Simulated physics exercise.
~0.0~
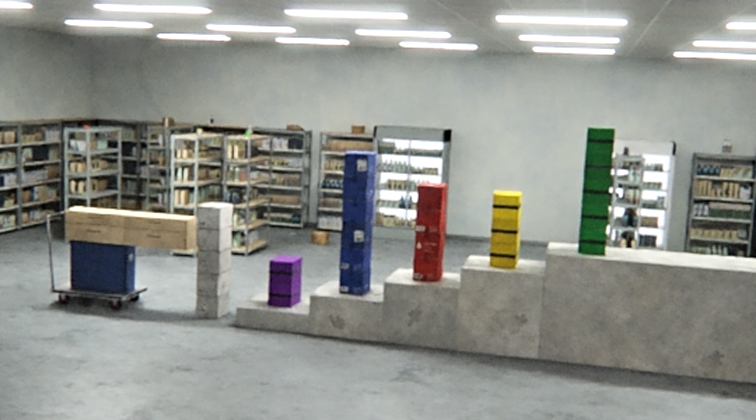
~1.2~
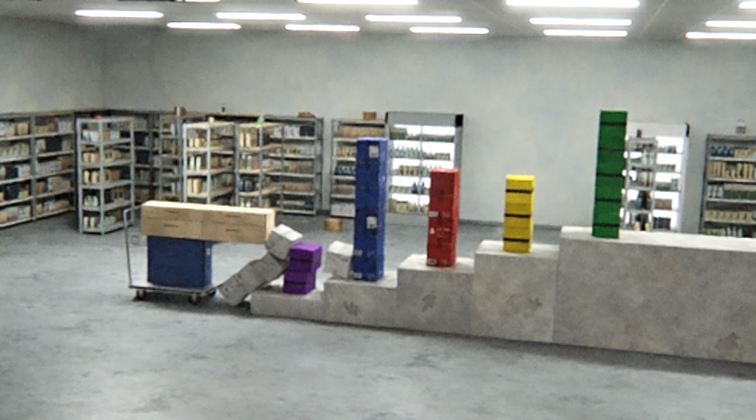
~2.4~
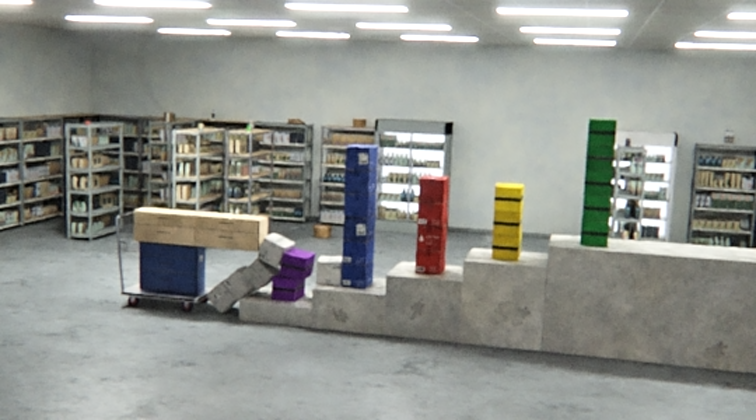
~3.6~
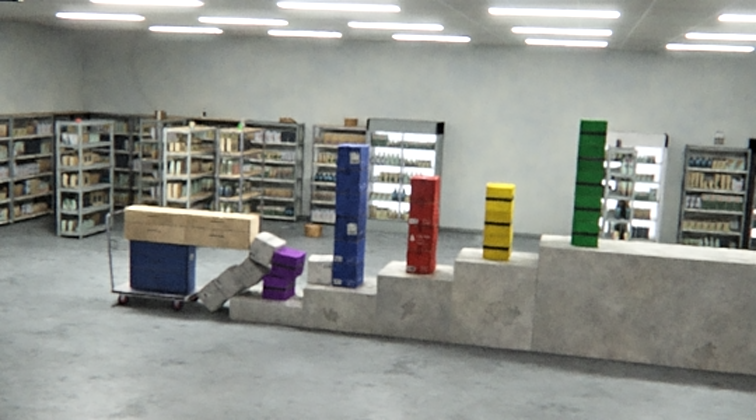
A trolley loaded with long boxes rolled right into a pale pile of cartons, which toppled against the short purple pile on the first step and nudged it askew, while the blue, red, yellow and green piles farther up stayed standing.
